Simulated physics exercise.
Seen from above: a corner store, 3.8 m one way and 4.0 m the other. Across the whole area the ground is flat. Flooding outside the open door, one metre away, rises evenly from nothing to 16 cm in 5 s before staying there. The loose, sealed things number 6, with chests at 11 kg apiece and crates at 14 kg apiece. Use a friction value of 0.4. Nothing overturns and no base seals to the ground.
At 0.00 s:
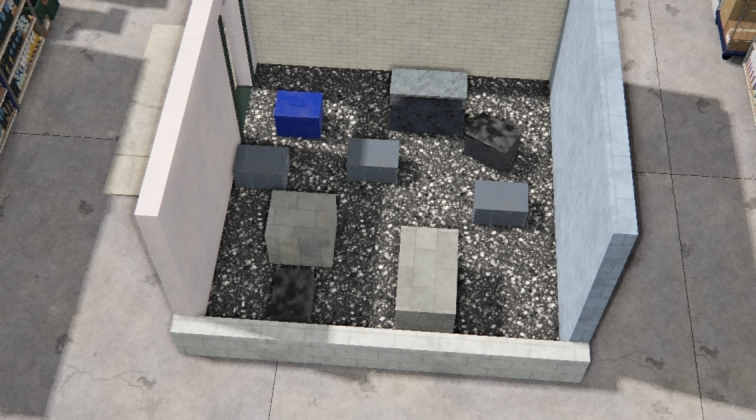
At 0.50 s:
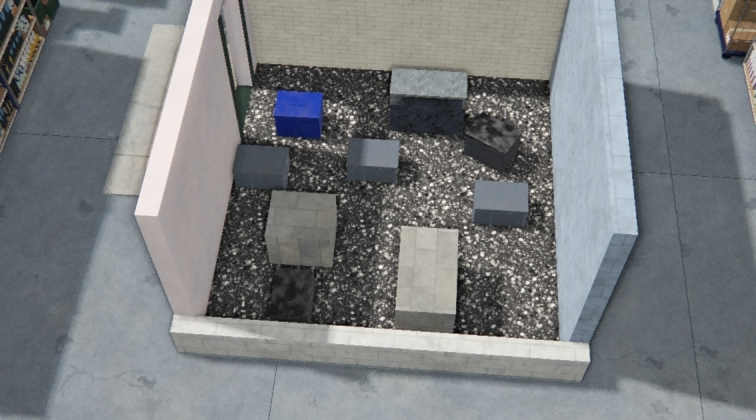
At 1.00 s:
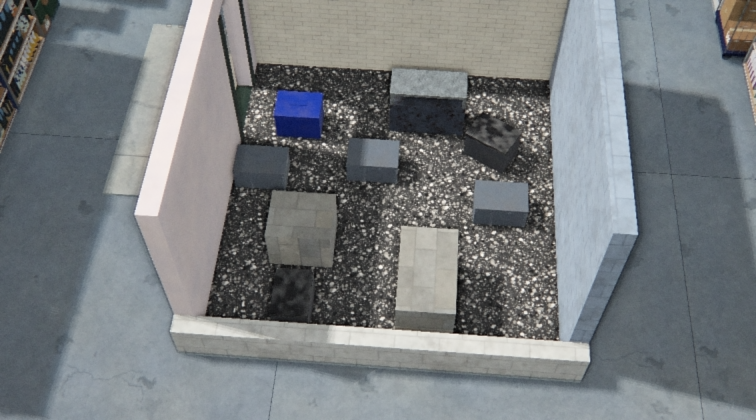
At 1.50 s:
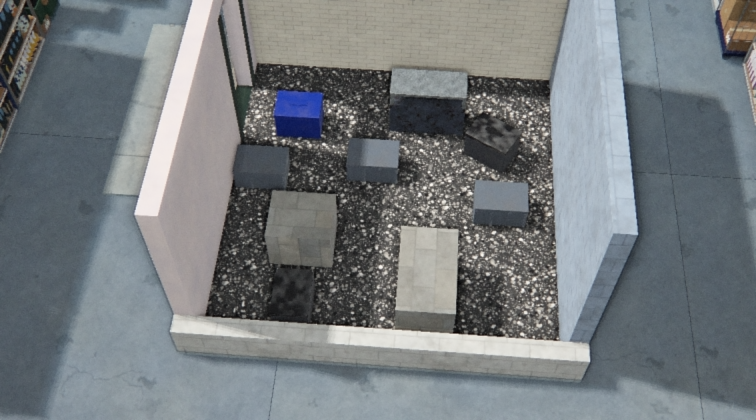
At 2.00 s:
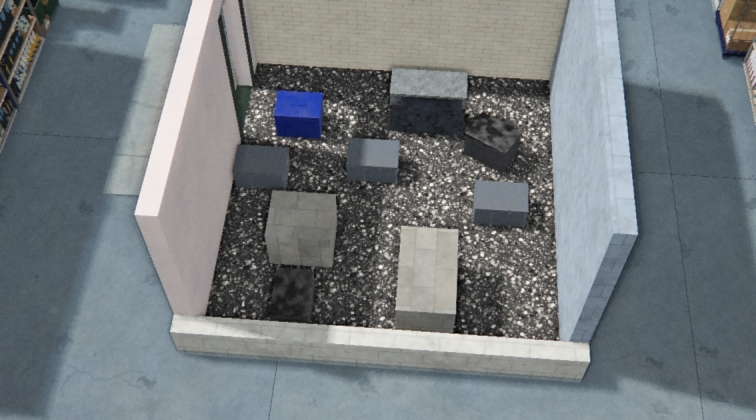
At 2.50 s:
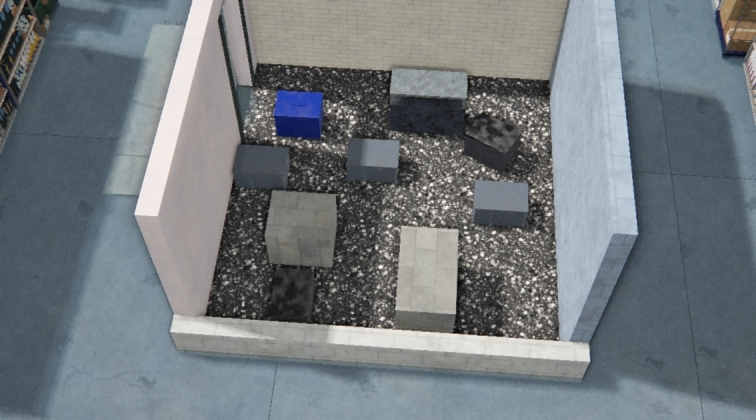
Bluish tint spreading over the grey paving around a roofless walled room, while the blue box and grey blocks inside stay still.
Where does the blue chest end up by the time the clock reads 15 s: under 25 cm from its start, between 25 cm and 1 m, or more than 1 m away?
Looks like it will be displaced a long way.
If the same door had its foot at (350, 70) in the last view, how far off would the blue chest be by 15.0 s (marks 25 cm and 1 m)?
Result for the blue chest: Large displacement.
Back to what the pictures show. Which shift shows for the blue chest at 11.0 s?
Some 100 cm from the start.
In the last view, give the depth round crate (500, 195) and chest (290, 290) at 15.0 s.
Depth approx. 8 cm / 5 cm.
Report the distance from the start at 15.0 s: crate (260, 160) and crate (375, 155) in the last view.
Net displacement, in order: 0 cm; 140 cm.
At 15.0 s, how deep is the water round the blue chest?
Around 9 cm.
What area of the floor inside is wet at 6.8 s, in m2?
About 6.5 m2.
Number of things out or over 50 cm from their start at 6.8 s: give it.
I make it 1.
After 3.5 s the blue chest is near (299, 104), 0.0 m from its start, aground; 0 afloat.
After 6.8 s the blue chest is near (367, 107), 0.8 m from its start, aground; 0 afloat.
After 11.0 s the blue chest is near (380, 129), 1.1 m from its start, afloat; 2 afloat.
After 15.0 s the blue chest is near (532, 228), 3.2 m from its start, afloat; 5 afloat.
